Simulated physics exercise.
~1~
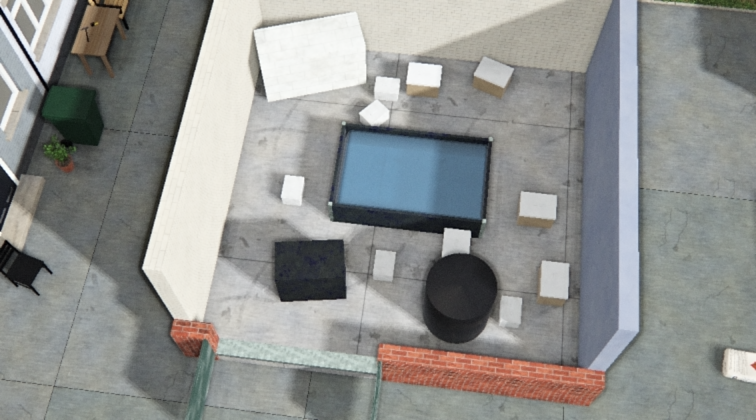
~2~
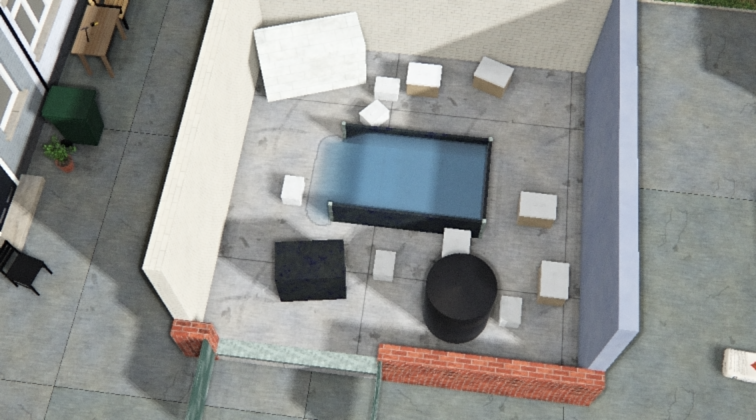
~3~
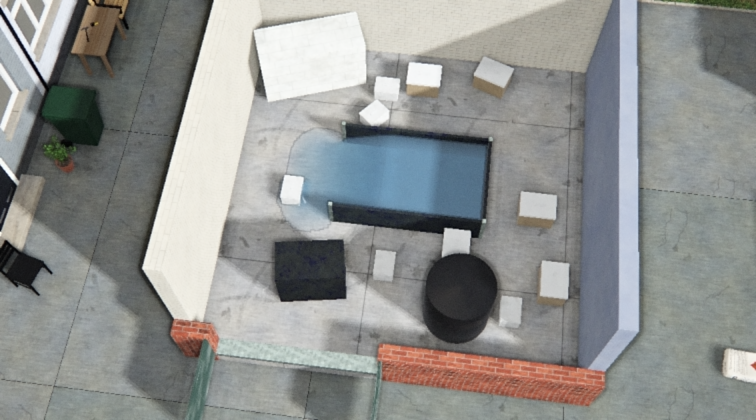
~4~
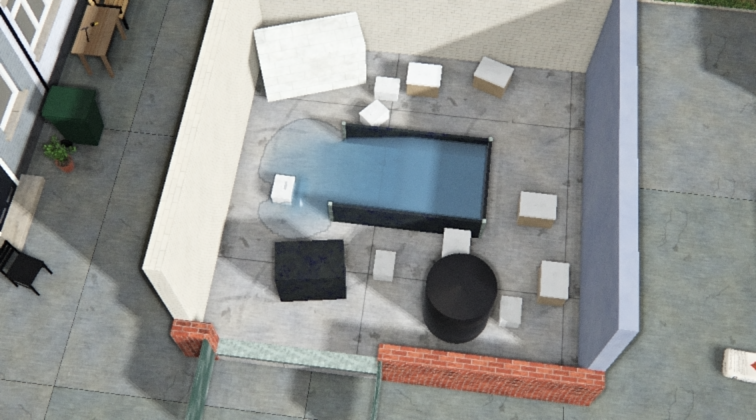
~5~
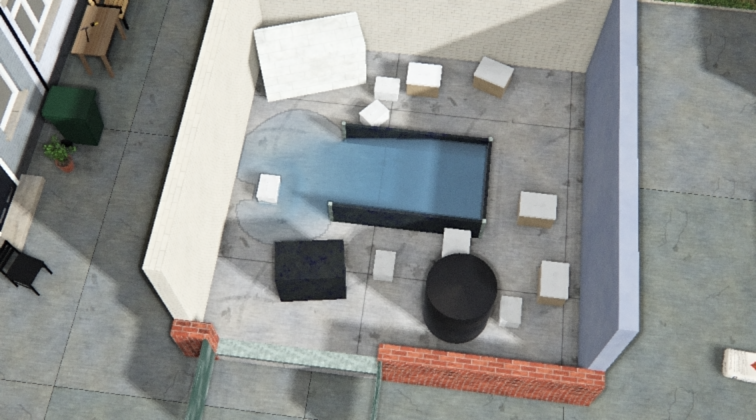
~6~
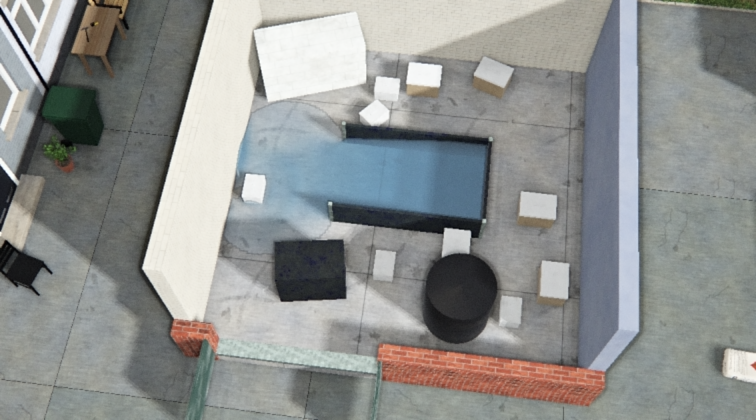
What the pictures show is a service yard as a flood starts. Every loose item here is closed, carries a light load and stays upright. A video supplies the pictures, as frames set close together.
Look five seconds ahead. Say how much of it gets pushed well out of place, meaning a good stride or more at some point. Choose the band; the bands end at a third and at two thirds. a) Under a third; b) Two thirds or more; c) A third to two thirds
(a) Under a third.
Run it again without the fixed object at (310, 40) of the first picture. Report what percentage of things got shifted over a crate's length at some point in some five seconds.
That comes to 20 in a hundred.
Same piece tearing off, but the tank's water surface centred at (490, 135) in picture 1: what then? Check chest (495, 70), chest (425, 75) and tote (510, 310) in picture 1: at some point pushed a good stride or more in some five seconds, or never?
Taking them in turn: Kept near its start; kept near its start; kept near its start.
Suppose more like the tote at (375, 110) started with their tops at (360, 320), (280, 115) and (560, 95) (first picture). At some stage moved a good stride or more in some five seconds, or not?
Listed in order: Hardly budges, displaced, then hardly budges.
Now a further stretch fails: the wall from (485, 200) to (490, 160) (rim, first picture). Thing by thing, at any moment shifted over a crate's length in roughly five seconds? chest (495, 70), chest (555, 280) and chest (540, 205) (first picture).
In that order: Yes, swept aside, moved that far.
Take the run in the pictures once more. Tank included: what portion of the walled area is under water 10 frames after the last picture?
30 in a hundred, roughly.
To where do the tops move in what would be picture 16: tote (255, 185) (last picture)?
It should be around (241, 291).
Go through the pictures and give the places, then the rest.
In the first picture, a tote at (293, 187) rests on the ground; a chest at (538, 205) rests on the ground; 0 of 10 have shifted.
In the second picture, a tote at (293, 187) rests on the ground; a chest at (538, 205), on the bottom; 0 of 10 have shifted.
In the third picture, a tote at (292, 187) rests on the ground; a chest at (538, 205) rests on the ground; 0 of 10 have shifted.
In the fourth picture, a tote at (283, 187) rests on the ground, close to its start; a chest at (538, 205) rests on the ground; 1 of 10 have shifted.
In the fifth picture, a tote at (268, 186) rests on the ground, a stride from its start; a chest at (538, 205) rests on the ground; 1 of 10 have shifted.
In the sixth picture, a tote at (253, 186) rests on the ground, a stride from its start; a chest at (538, 205), on the bottom; 1 of 10 have shifted.
A moment on, 1 of 10 are well off their spots; 0 afloat.
Next, 1 of 10 are well off their spots; 0 afloat.
Later, 1 of 10 are well off their spots; 0 afloat.
In the end, 2 of 10 are well off their spots, and 2 have been at some point; 0 afloat.
